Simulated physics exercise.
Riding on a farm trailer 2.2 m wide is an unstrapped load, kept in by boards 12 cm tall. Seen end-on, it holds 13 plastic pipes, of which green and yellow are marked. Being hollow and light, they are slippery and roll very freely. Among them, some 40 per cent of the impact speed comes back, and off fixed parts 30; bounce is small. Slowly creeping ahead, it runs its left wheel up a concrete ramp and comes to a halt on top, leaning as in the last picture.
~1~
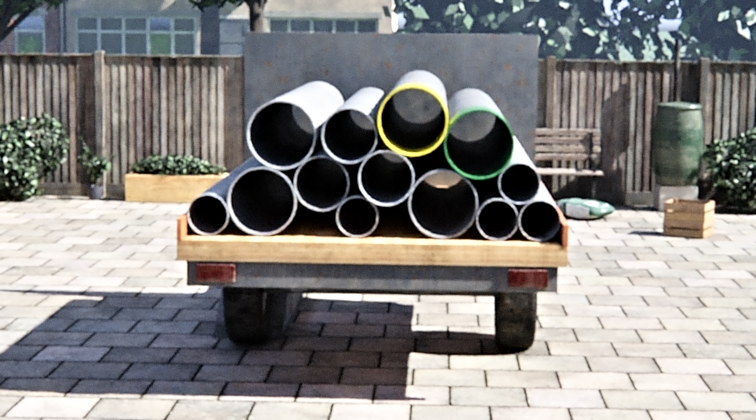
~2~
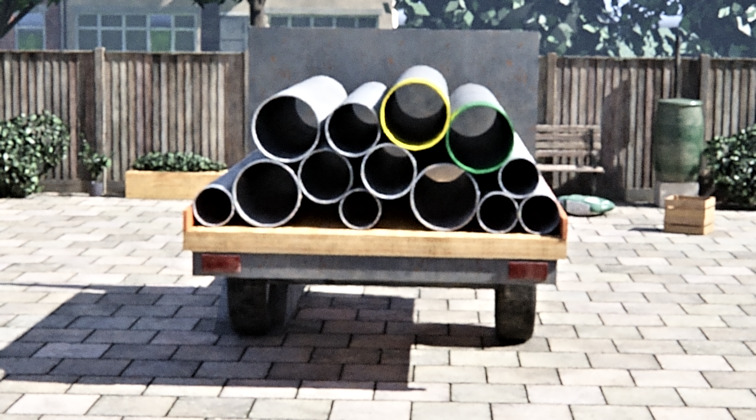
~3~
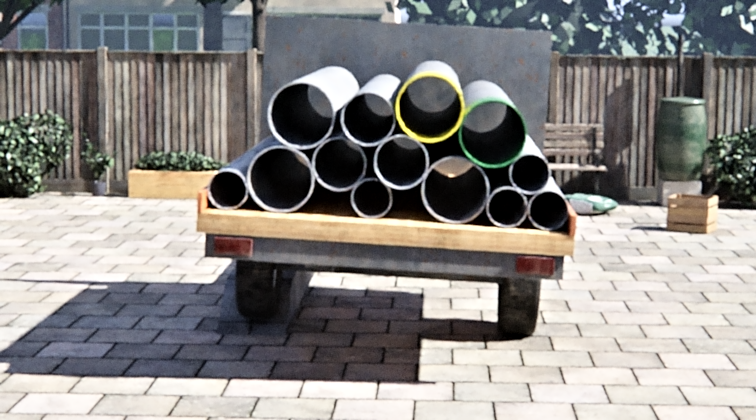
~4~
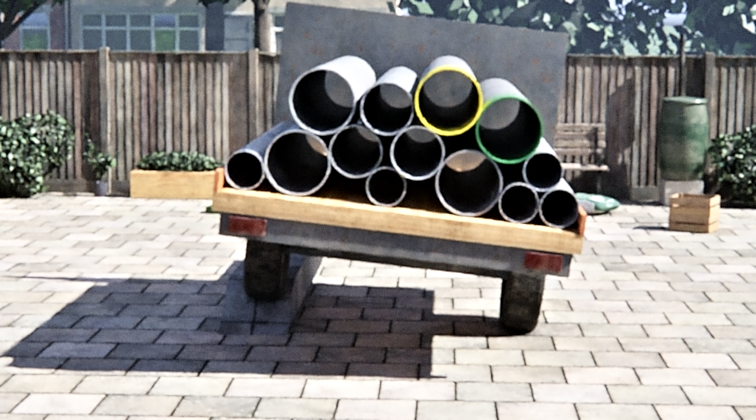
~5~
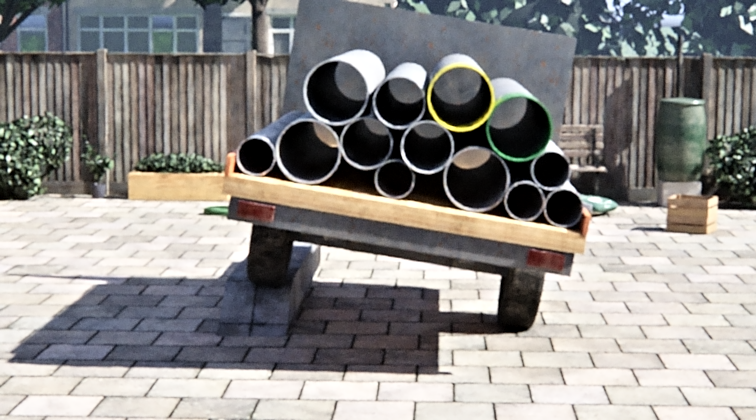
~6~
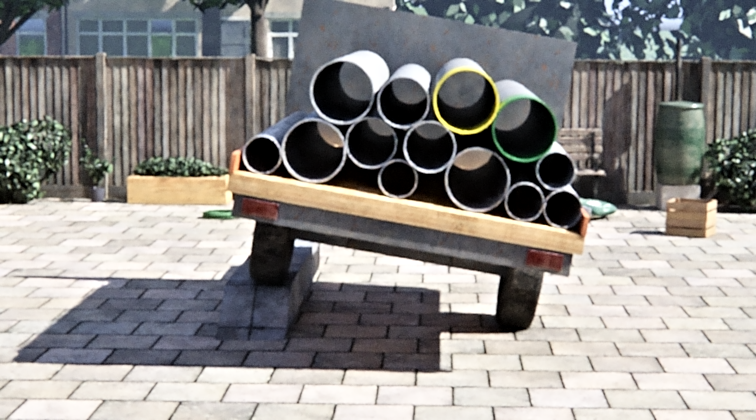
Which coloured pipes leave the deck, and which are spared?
Lab note - green pipe lost, yellow lost.
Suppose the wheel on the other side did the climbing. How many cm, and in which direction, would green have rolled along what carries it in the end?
About 0 cm to the left.
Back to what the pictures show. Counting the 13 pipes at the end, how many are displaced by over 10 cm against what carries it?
The tally comes to 3.
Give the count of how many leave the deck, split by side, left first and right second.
0 left, 3 right.
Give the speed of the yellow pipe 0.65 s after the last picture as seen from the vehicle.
About 0.6 m/s.
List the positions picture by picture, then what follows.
Green (479, 145), yellow (413, 121); 6 of the 13 make up the bottom layer, in the first frame.
Green (480, 139), yellow (415, 115); the deck is level, in the second frame.
Green (493, 134), yellow (430, 108); the deck slopes 3° down to the right, in the third frame.
Green (509, 130), yellow (449, 102); the deck slopes 6° down to the right, in the fourth frame.
Green (520, 129), yellow (461, 98); the deck slopes 9° down to the right, in the fifth frame.
Green (525, 130), yellow (466, 101); the deck slopes 10° down to the right, in the sixth frame.
Then, 0.6 s past the sixth picture, green is up on others, 15 cm from the right edge, rolling right; yellow is up on others, 55 cm from the right edge, rolling right; 1 off so far.
Then, 1.4 s past the sixth picture, green is down on the right; yellow is dropping off the right side; 3 off so far.
Finally (3.3 s after the last picture), green is on the ground to the right; yellow is down on the right; 3 off so far.
